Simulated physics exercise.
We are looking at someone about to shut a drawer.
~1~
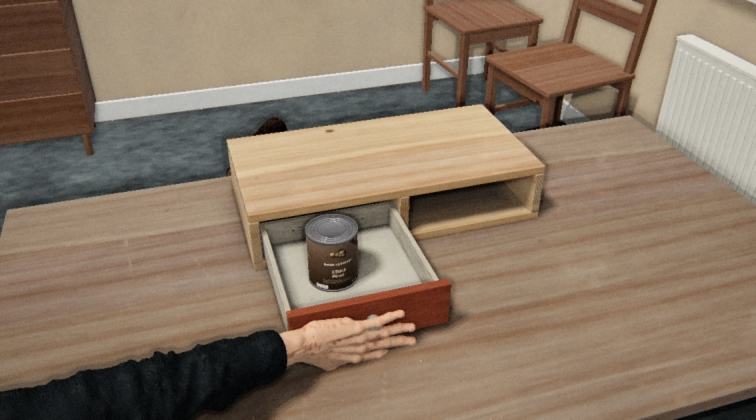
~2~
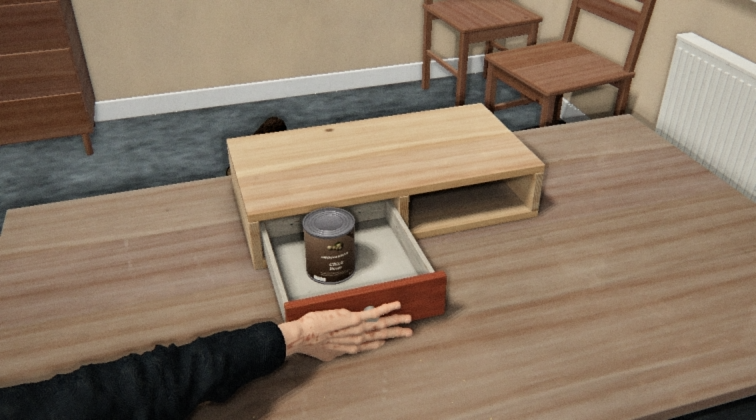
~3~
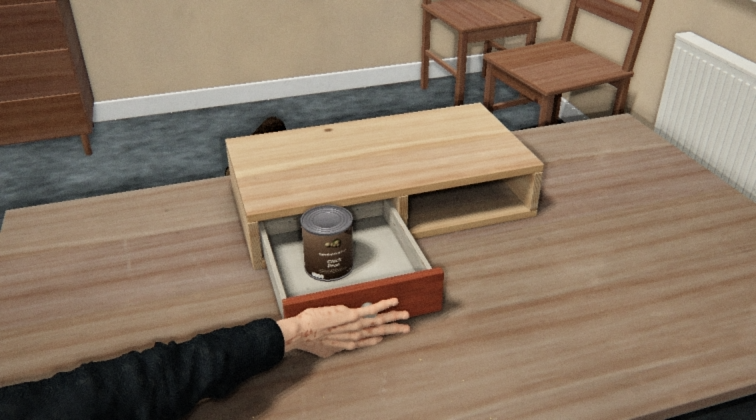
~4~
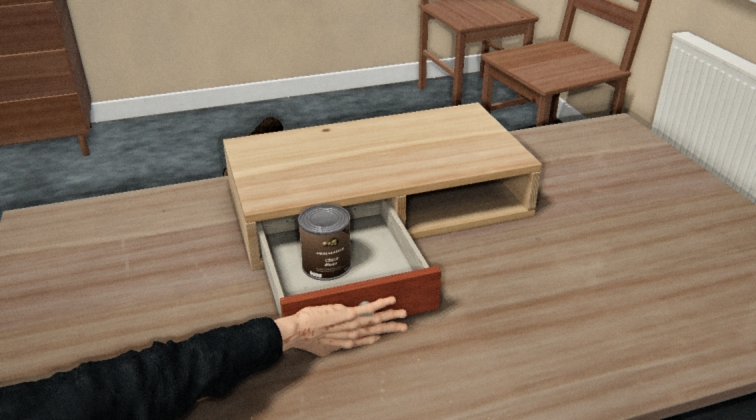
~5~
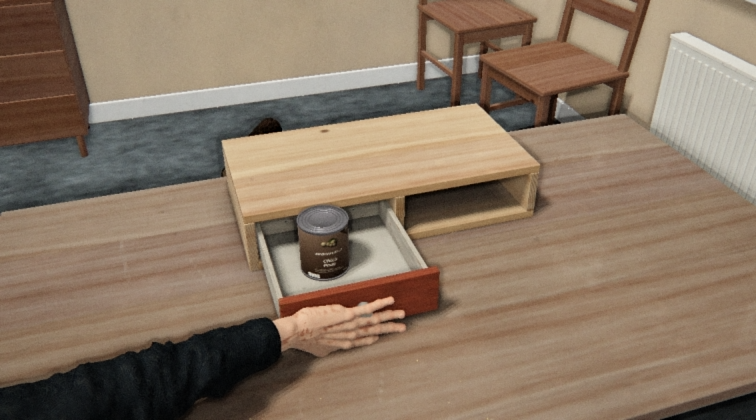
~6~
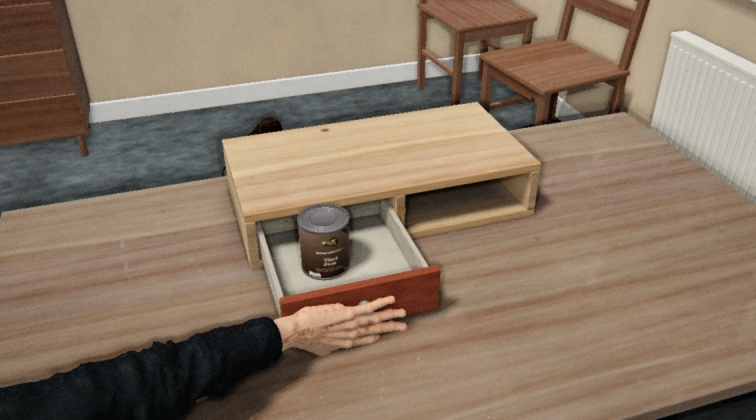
On a wooden table, a hand nudges an open drawer holding a brown tin slightly inward.
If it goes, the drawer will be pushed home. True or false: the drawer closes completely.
False.
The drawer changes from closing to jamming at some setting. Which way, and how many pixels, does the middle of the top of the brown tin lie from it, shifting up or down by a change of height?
Close to 12 pixels in the downward direction.
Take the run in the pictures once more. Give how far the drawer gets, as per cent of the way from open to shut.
Result: Close to 55 in a hundred.
Then, 0.30 s on from there, drawer starting in.
Then, 0.48 s on from there, drawer about half in.
In the end, the drawer stays ajar.
